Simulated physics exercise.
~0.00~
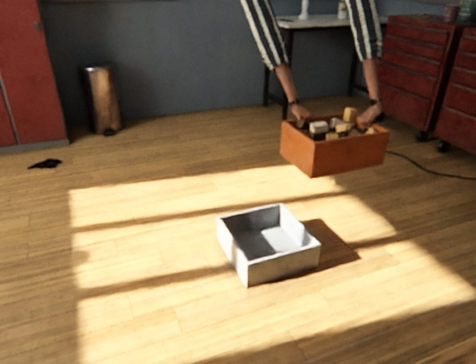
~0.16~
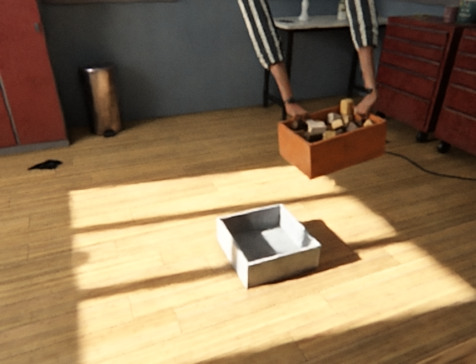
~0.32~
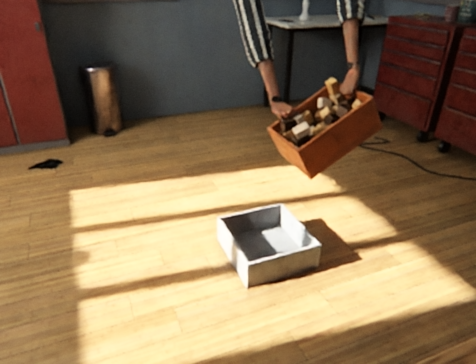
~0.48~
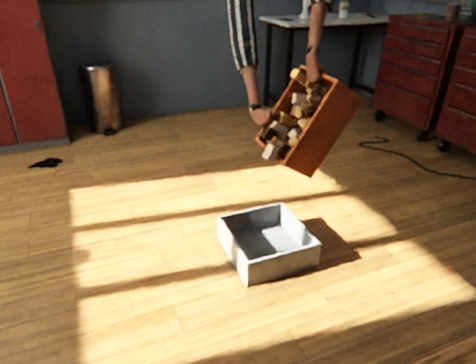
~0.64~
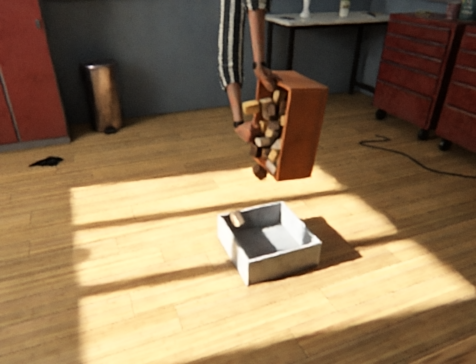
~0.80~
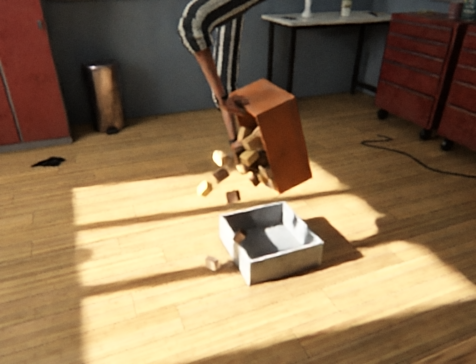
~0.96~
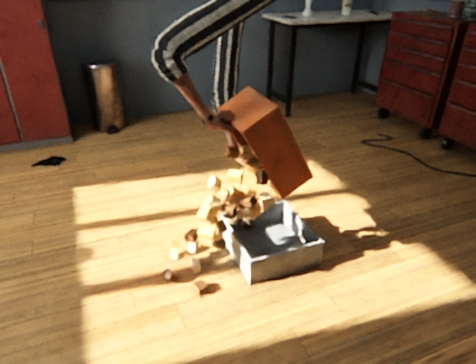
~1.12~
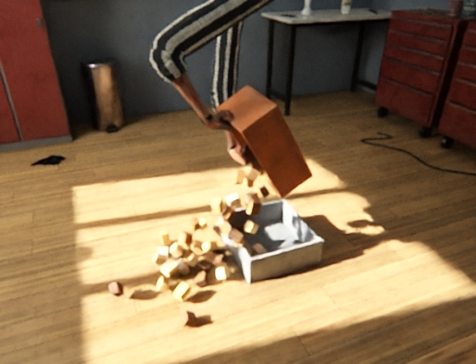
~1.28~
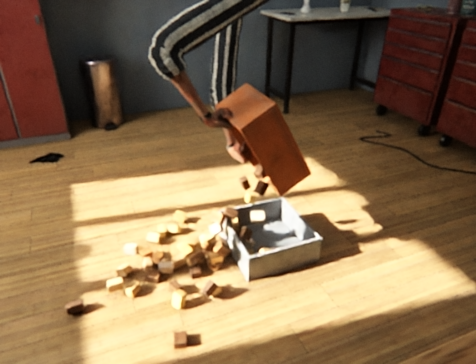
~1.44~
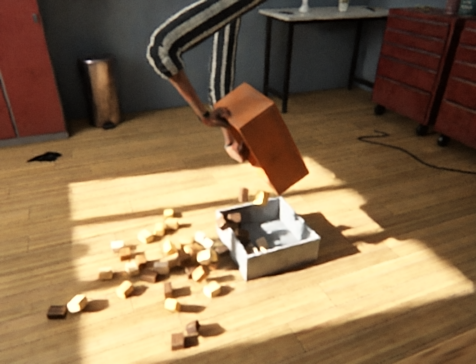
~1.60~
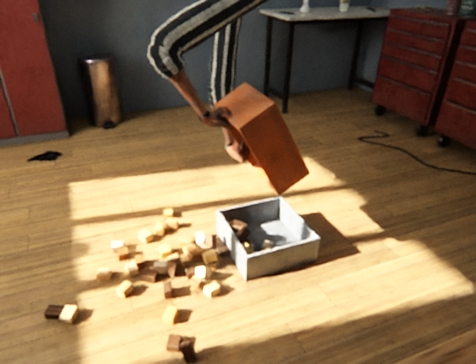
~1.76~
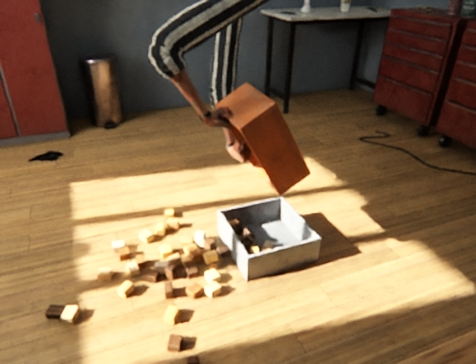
In this clip, a person in striped sleeves tips an orange tote of wooden blocks over a grey basket on a sunlit wooden floor; the blocks tumble out, some landing in the basket but most scattering across the floor to its left, while the tote stays tilted above.
